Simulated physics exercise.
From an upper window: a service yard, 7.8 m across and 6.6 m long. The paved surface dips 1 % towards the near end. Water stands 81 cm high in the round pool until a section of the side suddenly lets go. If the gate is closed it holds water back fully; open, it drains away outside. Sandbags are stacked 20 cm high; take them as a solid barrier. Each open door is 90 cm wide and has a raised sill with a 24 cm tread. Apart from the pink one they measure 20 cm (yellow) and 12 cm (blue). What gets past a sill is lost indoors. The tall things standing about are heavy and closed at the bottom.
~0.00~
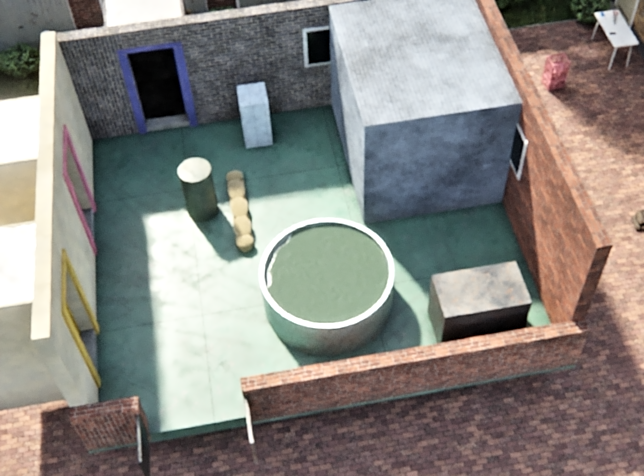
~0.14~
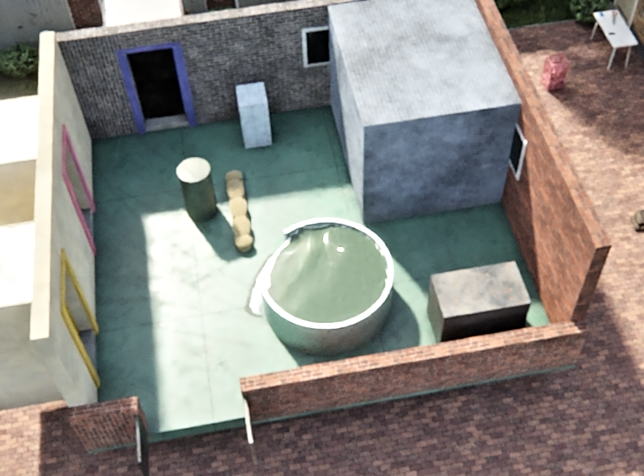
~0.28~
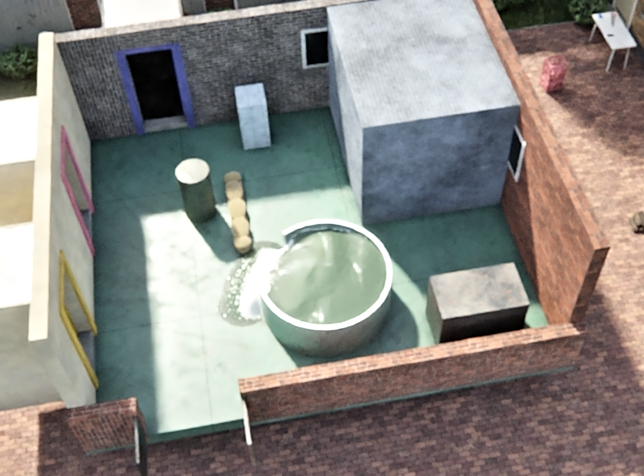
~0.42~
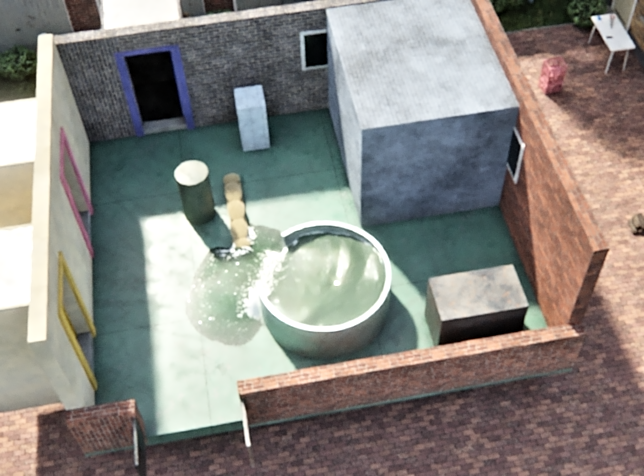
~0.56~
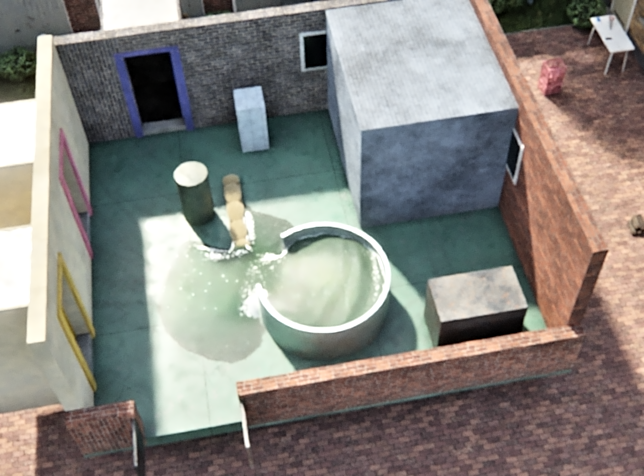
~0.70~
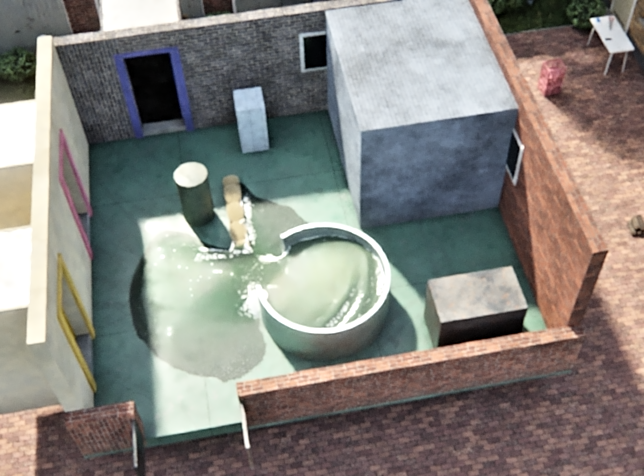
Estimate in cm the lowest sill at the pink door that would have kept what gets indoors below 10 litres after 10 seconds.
It would have to be roughly 25 cm high.
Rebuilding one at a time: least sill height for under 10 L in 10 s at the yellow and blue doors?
Roughly 18 cm at yellow and 11.5 cm at blue.
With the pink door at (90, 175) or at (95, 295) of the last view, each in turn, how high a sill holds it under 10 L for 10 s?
About 15 and 30 cm.
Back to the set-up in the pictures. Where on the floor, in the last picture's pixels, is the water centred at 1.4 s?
At about (269, 292).
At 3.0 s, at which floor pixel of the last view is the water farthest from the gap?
Around (89, 148).
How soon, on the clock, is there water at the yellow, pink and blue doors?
Yellow 1.0 s, pink 1.0 s, blue 2.4 s.
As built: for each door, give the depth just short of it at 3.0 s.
In cm: Yellow 16, pink 24, blue 17.
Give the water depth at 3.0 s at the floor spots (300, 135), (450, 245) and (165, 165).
Roughly 3, 0 and 1 cm, in turn.
After 1.4 s water covers 35 % of the floor, deepest (40 cm) near (92, 273); 26 cm at the pink door, 7 litres in over its 15 cm sill.
After 3.0 s water covers 55 % of the floor, deepest (32 cm) near (89, 154); 24 cm at the pink door, 76 litres in over its 15 cm sill.
After 10.0 s water covers 95 % of the floor, deepest (12 cm) near (93, 305); 7 cm at the pink door, 96 litres in over its 15 cm sill.
At the pink door as built, the water arrived by 1.1 s and peaked near 28 cm at 2.4 s.
Run again over the same 10 s with other heights there, 28 litres in over 21.5 cm, 1 litre over 29 cm. The limit of 10 litres is kept from about 25 cm up.
